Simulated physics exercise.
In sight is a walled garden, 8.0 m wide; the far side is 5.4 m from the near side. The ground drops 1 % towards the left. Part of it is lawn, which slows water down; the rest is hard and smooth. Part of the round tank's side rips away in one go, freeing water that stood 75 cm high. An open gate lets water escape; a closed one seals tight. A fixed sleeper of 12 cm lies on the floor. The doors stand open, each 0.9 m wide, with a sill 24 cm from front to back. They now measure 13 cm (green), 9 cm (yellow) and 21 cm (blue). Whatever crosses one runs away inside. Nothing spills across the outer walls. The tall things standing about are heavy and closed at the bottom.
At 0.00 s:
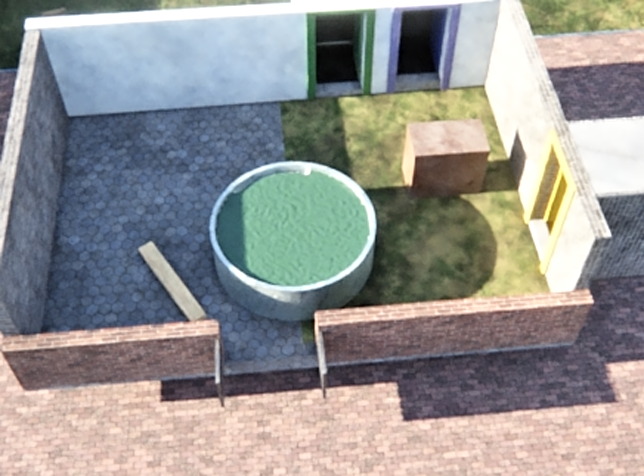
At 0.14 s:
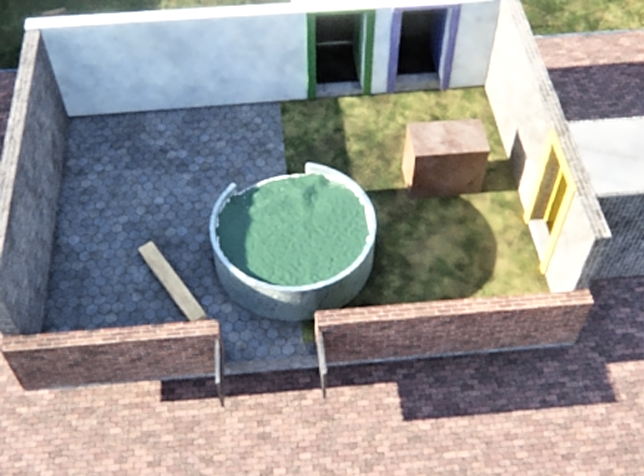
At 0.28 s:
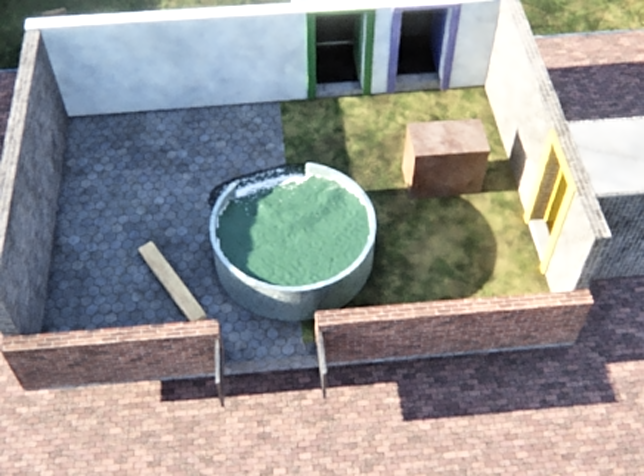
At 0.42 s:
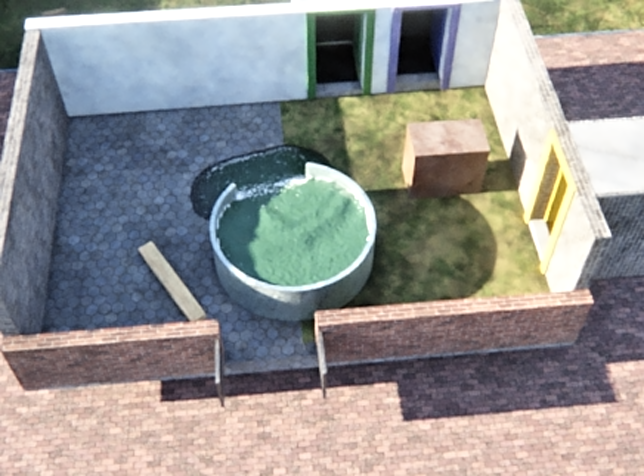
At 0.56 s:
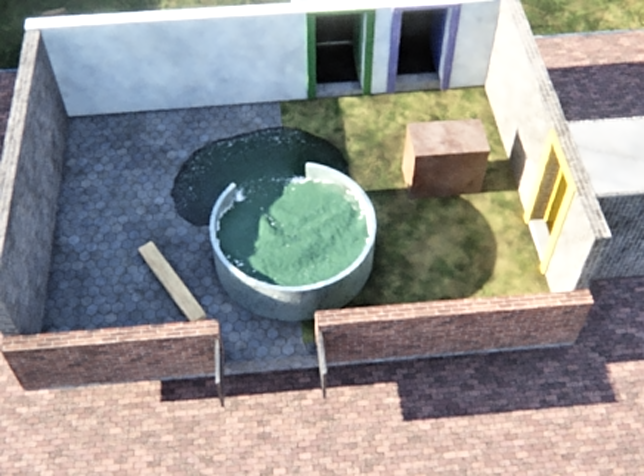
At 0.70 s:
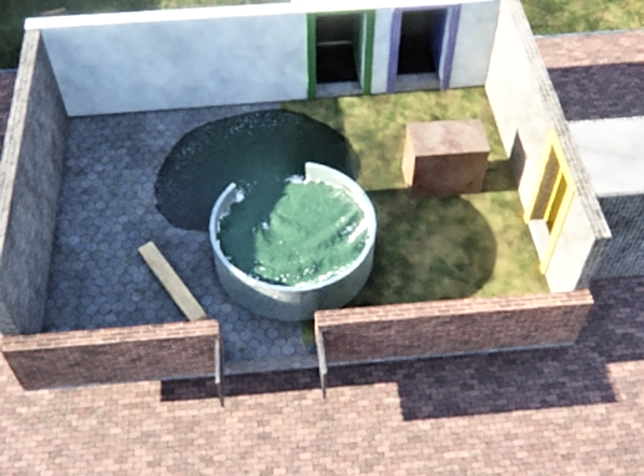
The clip shows a walled garden with a round tank of still green water; the tank's far side opens, and water pours out through the gap, spreading in a widening dark pool across the paving and onto the grass edge.
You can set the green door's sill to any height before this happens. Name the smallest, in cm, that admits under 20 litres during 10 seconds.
At least 10.5 cm or so.
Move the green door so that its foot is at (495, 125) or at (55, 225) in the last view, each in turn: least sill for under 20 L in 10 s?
About 6.5 and 9.0 cm.
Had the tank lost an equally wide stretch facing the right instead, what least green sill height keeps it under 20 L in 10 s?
Then roughly 5.5 cm.
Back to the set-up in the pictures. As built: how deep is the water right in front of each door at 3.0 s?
In cm: Green 14, yellow 0, blue 8.
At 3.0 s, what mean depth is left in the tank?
About 32 cm.
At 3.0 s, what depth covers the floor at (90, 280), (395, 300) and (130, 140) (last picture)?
About 0, 0 and 16 cm.
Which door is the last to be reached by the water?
The yellow one.
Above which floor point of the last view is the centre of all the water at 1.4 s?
At about (275, 220).
After 1.4 s water covers 30 % of the floor, deepest (41 cm) near (241, 109); it has not reached the green door.
After 3.0 s water covers 40 % of the floor, deepest (40 cm) near (78, 128); 14 cm at the green door, 7 litres in over its 13 cm sill.
After 10.0 s water covers 95 % of the floor, deepest (17 cm) near (43, 325); 8 cm at the green door, 9 litres in over its 13 cm sill.
At the green door as built, the water arrived by 1.5 s and peaked near 17 cm at 2.0 s.
Run again over the same 10 s with other heights there, 30 litres in over 9 cm, 12 litres over 12 cm. The limit of 20 litres is kept from about 10.5 cm up.
